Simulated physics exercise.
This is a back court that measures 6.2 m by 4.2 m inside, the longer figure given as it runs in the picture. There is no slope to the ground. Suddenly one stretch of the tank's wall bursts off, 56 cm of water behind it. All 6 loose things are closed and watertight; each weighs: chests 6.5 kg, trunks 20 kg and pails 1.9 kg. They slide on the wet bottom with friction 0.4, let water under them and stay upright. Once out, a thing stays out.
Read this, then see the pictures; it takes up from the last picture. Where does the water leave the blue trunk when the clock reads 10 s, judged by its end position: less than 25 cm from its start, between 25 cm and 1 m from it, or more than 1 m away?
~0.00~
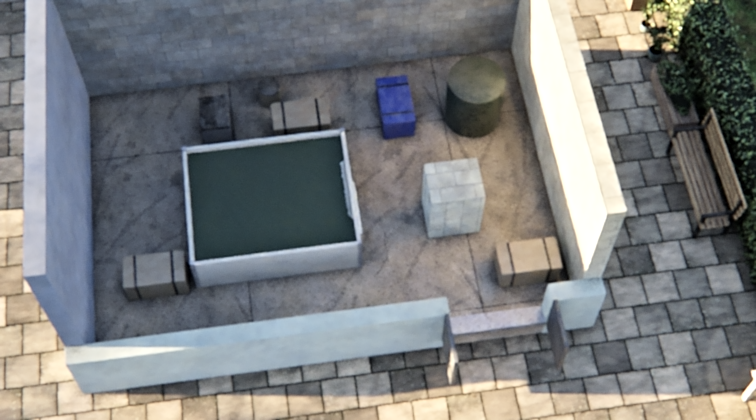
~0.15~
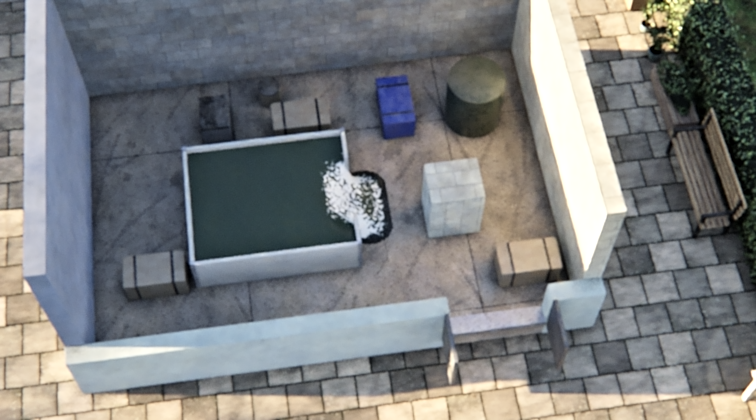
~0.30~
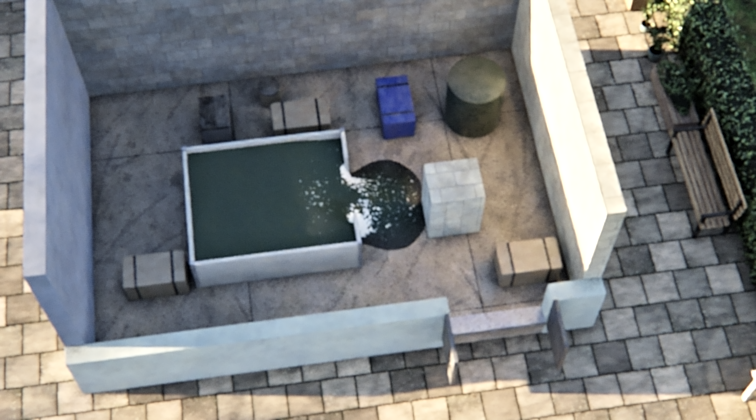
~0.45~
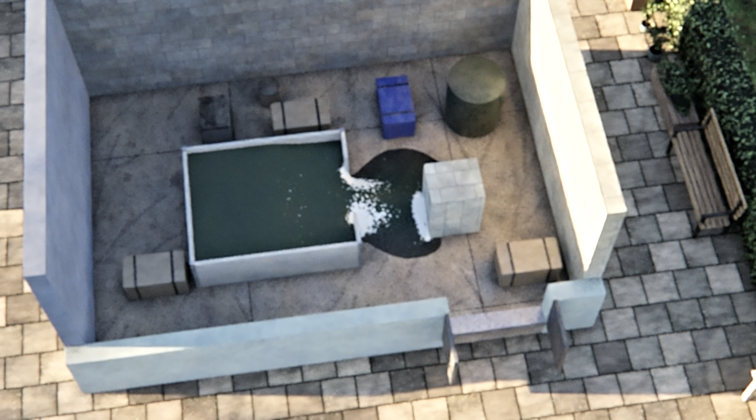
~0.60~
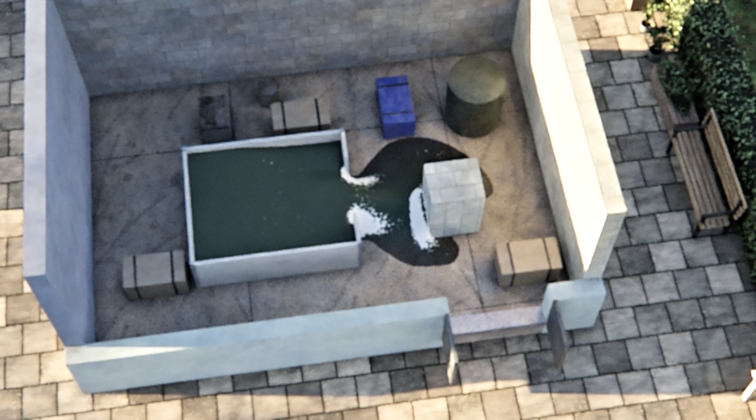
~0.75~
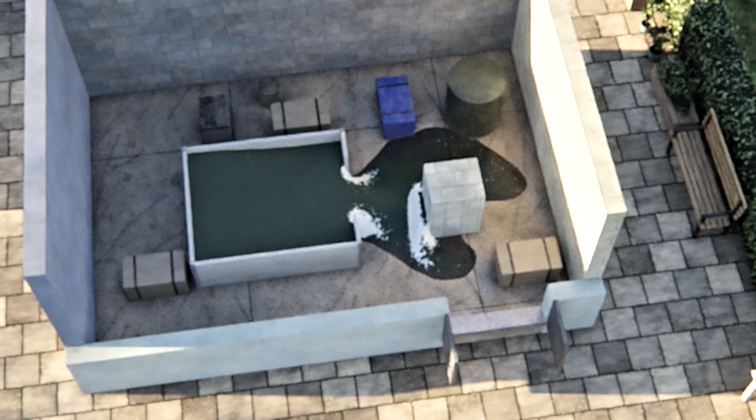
The blue trunk ends between 25 cm and 1 m from its start.
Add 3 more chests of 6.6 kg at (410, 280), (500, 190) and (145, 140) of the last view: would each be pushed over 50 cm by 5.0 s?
In order: Above it, above it, below it.
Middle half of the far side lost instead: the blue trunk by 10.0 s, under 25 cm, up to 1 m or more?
Outcome for the blue trunk: It is borne far off.
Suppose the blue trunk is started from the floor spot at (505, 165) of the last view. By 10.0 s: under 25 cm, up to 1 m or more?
I'd say it lands far off.
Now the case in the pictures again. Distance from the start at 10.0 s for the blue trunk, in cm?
I'd say close to 60 centimetres.
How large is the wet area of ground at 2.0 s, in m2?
About 12 m2.
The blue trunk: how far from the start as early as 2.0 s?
Around 0 centimetres.
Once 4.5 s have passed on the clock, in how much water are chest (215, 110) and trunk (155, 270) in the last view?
1 and 2 cm.
After 2.0 s the blue trunk is near (394, 99), 0.0 m from its start, aground; 0 of 6 are out; 0 afloat.
After 4.5 s the blue trunk is near (356, 109), 0.6 m from its start, aground; 0 of 6 are out; 2 afloat.
After 7.0 s the blue trunk is near (365, 132), 0.7 m from its start, afloat; 1 of 6 are out; 3 afloat.
After 10.0 s the blue trunk is near (375, 136), 0.7 m from its start, aground; 1 of 6 are out; 3 afloat.
